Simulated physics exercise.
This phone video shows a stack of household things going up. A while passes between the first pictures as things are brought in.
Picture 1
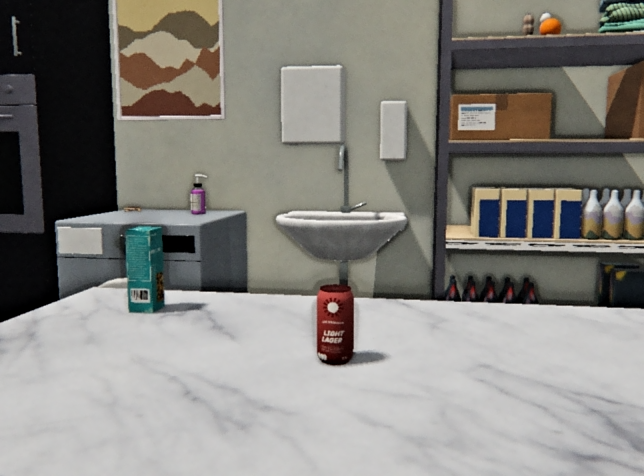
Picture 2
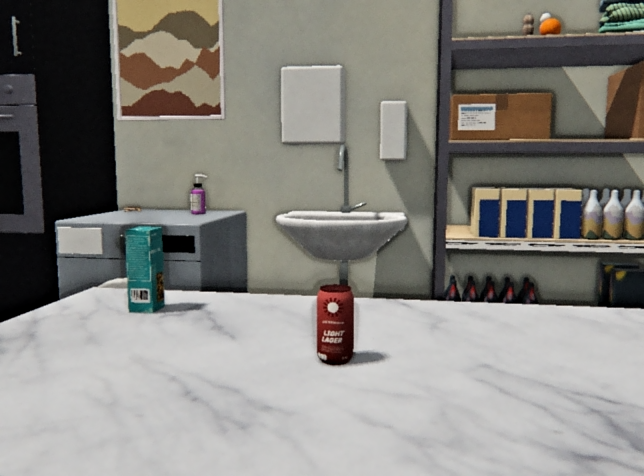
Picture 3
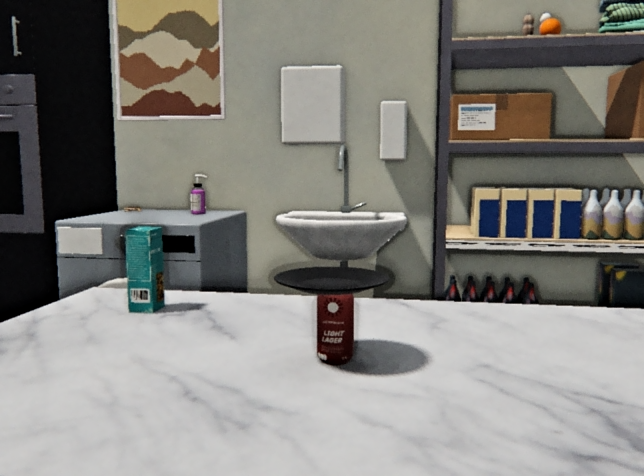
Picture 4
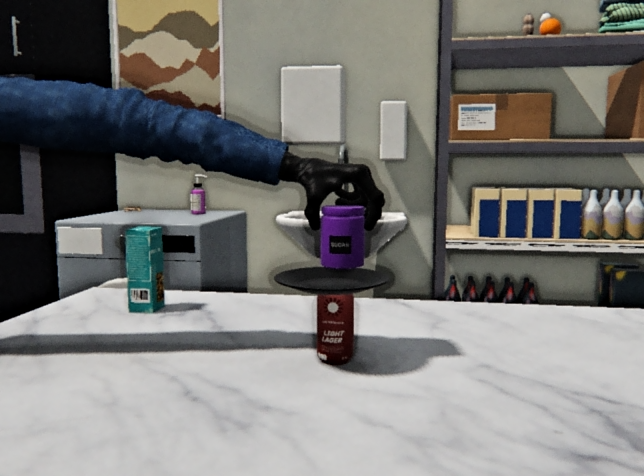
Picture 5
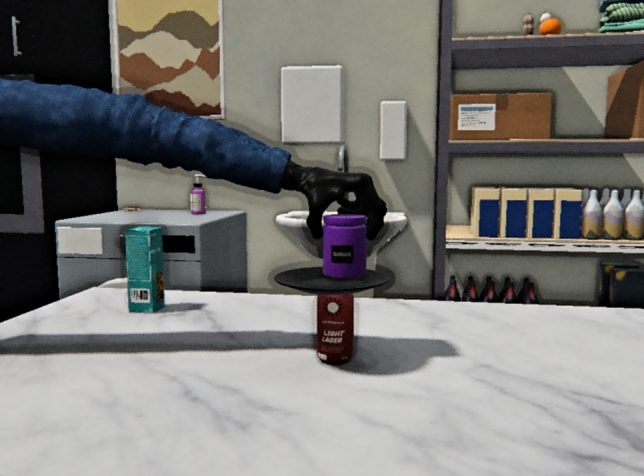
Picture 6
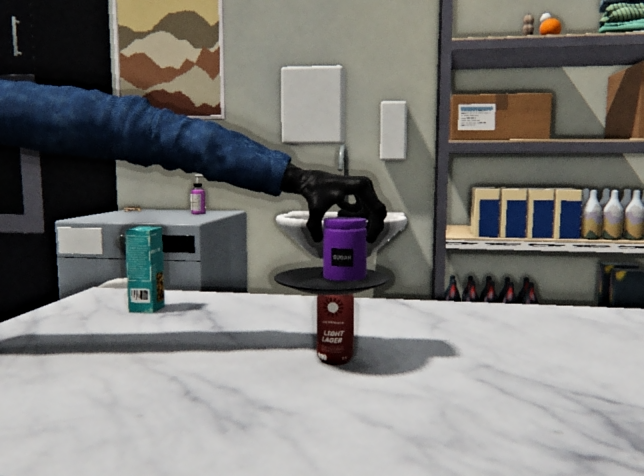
We see a red can and a turquoise carton on a marble counter, then a dark round plate lying on top of the can, before a gloved hand lowers a purple jar onto the plate and keeps holding it.
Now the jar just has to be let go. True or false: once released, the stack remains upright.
True.
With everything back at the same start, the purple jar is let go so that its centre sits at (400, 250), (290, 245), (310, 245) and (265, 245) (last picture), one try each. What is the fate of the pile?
In the first case it comes apart; in the second case it gives way; in the third case it stays up; in the fourth case it loses its balance.
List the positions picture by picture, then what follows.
In the first picture, the last thing is not in view yet.
In the second picture, the last thing is not in view yet; red can (335, 325).
In the third picture, the last thing is not in view yet; turquoise carton (145, 269).
The fourth picture shows coming down; purple jar (343, 236); black plate (332, 282).
The fifth picture shows set down, still held; purple jar (345, 245); red can (335, 325).
The sixth picture shows set down, still held; purple jar (345, 248); turquoise carton (145, 269).
Then, 0.60 s past the last view, nothing moves.
Then, 1.50 s past the last view, purple jar resting near (345, 249).
Finally, all 4 still in place. Final places as the last picture's camera would see them, purple jar near (345, 249). The pile holds.
